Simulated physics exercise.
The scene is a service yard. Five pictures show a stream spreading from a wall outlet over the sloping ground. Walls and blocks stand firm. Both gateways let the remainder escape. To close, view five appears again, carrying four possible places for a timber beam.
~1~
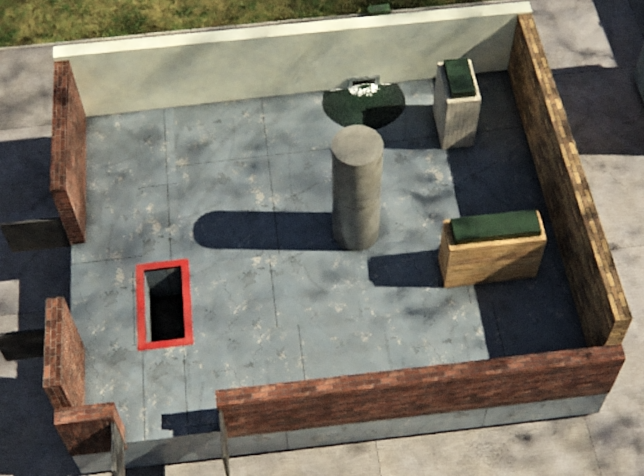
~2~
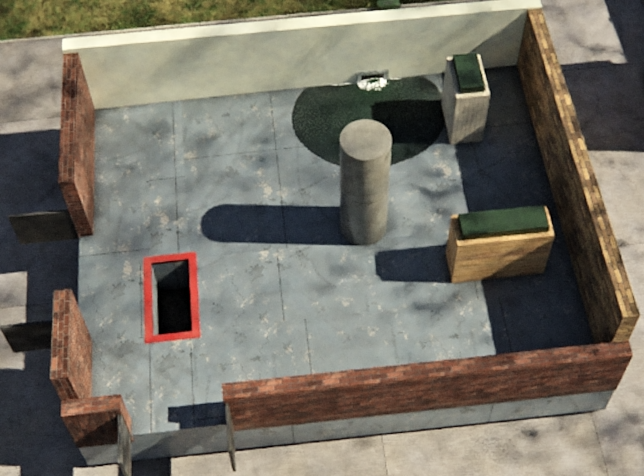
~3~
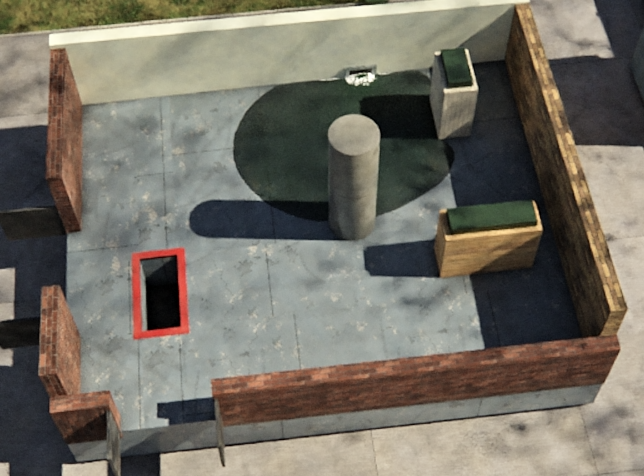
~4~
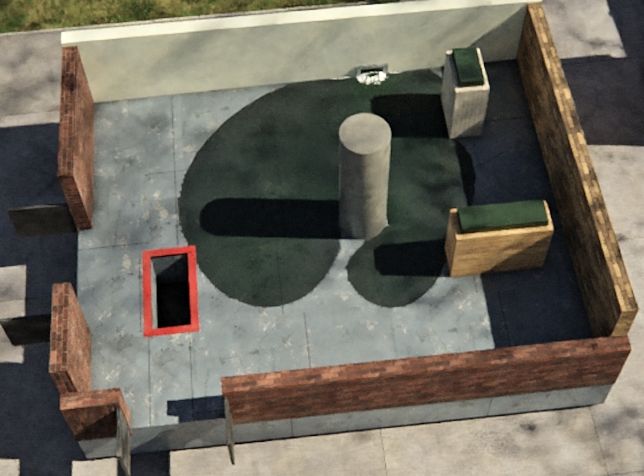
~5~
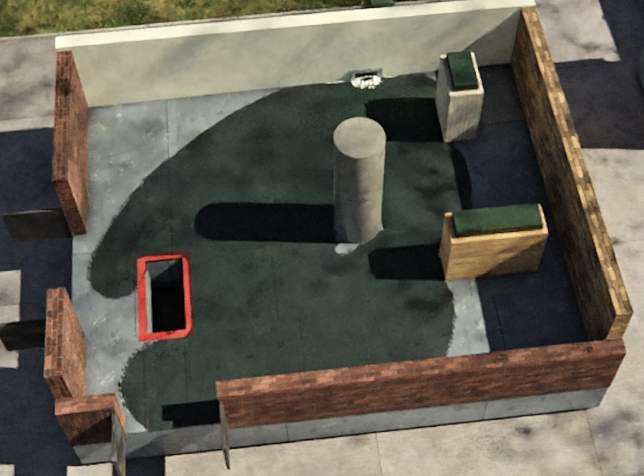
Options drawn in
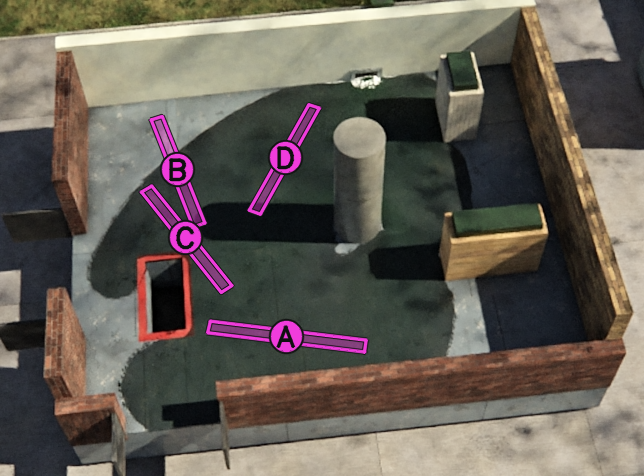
Dark green liquid spreads from a small pale outlet at the foot of the cream back wall of a grey-paved service yard, seen from high above. Brick walls enclose the other sides, with a grey column near the middle, two green-topped blocks at right and a red-rimmed gully at left. The patch widens around the column, sweeps left and forward and reaches the gully, while the view shifts slightly.
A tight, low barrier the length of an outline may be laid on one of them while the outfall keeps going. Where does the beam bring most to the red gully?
A beats the others.
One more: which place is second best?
The answer is B.
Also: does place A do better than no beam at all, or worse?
Place A is better.
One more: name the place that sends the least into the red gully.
Place C.
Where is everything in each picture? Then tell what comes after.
Outfall at (364, 82); red gully at (164, 304); open gate at (85, 294); open gate at (173, 422); front seen at (365, 125), 3 % of the ground wet; red gully still dry, in the first frame.
Front seen at (428, 144), 9 % of the ground wet; red gully still dry, in the second frame.
Front seen at (301, 211), 20 % of the ground wet; red gully still dry, in the third frame.
Front seen at (252, 298), 37 % of the ground wet; red gully still dry, in the fourth frame.
Front seen at (179, 359), 59 % of the ground wet; red gully taking water, in the fifth frame.
On the marked copy, A from (209, 326) to (365, 346); B from (156, 118) to (198, 225); C from (146, 189) to (226, 289); D from (254, 212) to (314, 106).
For place A, about 64 % of the stream goes into the red gully, about 36 % out by the gates.
For place B, about 35 % of the stream goes into the red gully, about 65 % out by the gates.
For place C, about 7 % of the stream goes into the red gully, about 93 % out by the gates.
For place D, about 26 % of the stream goes into the red gully, about 74 % out by the gates.
